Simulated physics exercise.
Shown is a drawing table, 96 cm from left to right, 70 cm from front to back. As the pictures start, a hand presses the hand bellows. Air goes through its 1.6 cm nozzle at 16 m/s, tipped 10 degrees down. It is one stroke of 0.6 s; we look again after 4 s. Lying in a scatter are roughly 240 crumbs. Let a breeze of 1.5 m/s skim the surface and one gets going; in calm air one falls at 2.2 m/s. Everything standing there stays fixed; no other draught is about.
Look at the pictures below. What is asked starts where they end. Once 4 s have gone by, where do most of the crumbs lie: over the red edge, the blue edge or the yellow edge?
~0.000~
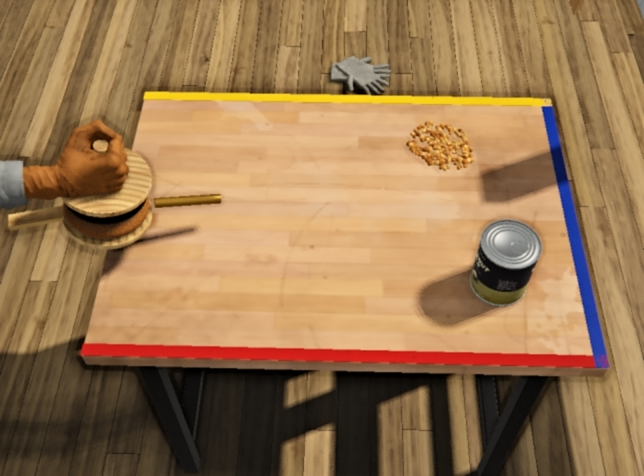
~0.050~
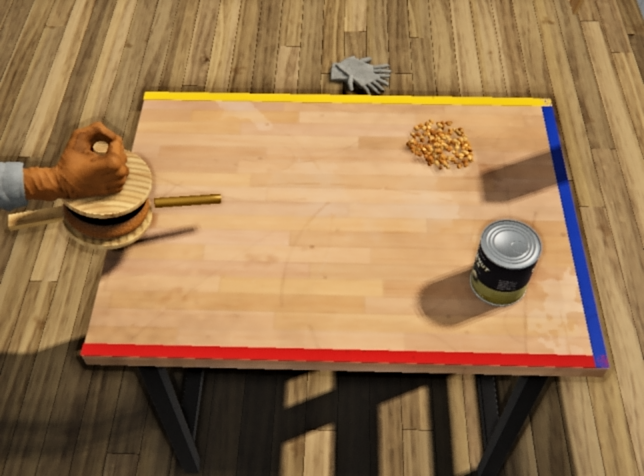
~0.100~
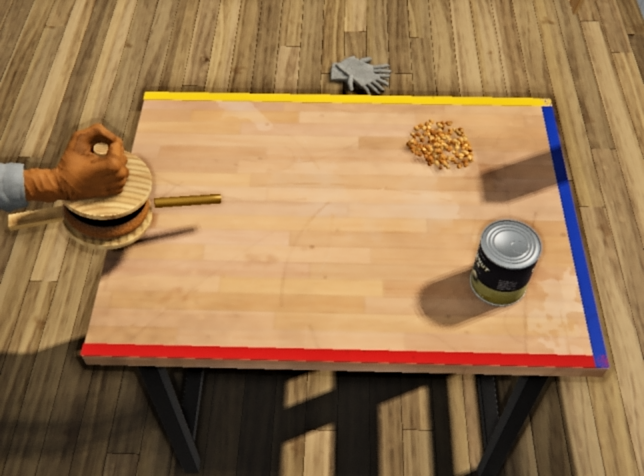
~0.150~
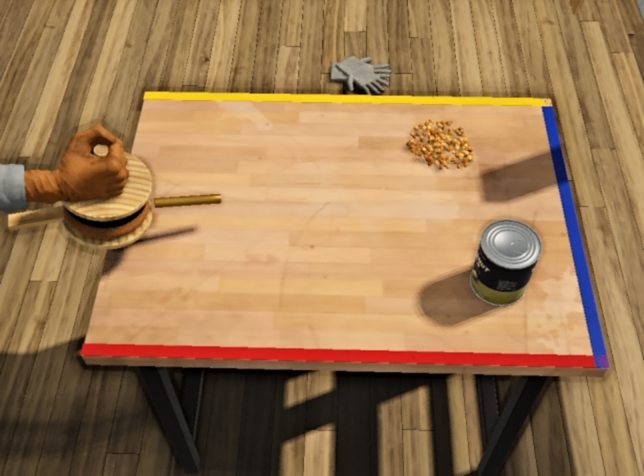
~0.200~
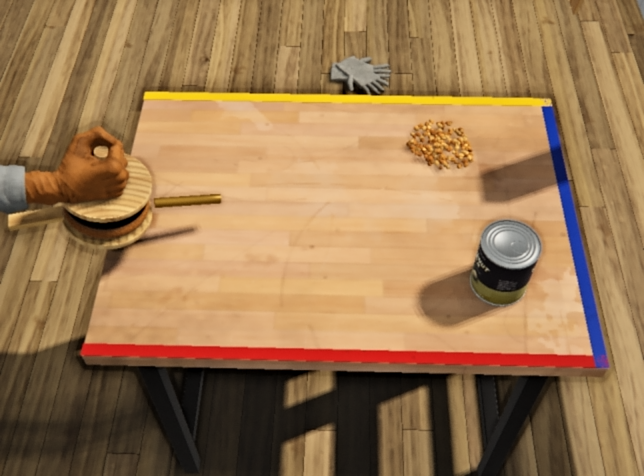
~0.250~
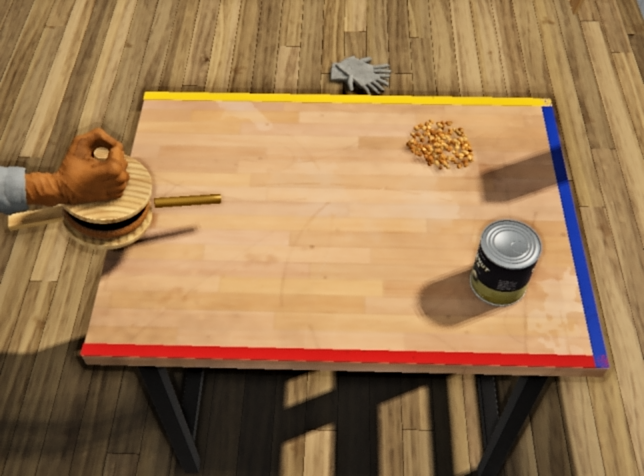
Blue.
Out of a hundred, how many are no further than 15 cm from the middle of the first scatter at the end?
About 15 %.
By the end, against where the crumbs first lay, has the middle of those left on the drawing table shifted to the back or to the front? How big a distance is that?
Looks like a rearward shift by some 10 cm.
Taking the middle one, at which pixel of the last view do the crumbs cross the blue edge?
I'd point to somewhere near (554, 116).
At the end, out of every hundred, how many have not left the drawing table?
About 30 % of them are still there at the end.
After 0.8 s, 0 % are over the yellow edge, 0 % over the red edge and 61 % over the blue edge; the middle of those left on the top is near (501, 115); 10 % are gone or lie where they will stay.
After 1.3 s, 0 % are over the yellow edge, 0 % over the red edge and 69 % over the blue edge; the middle of those left on the top is near (497, 114); 100 % are gone or lie where they will stay.
After 2.2 s, 0 % are over the yellow edge, 0 % over the red edge and 69 % over the blue edge; the middle of those left on the top is near (497, 114); 100 % are gone or lie where they will stay.
After 4.0 s, at the end, 0 % are over the yellow edge, 0 % over the red edge and 69 % over the blue edge; the middle of those left on the top is near (497, 114).
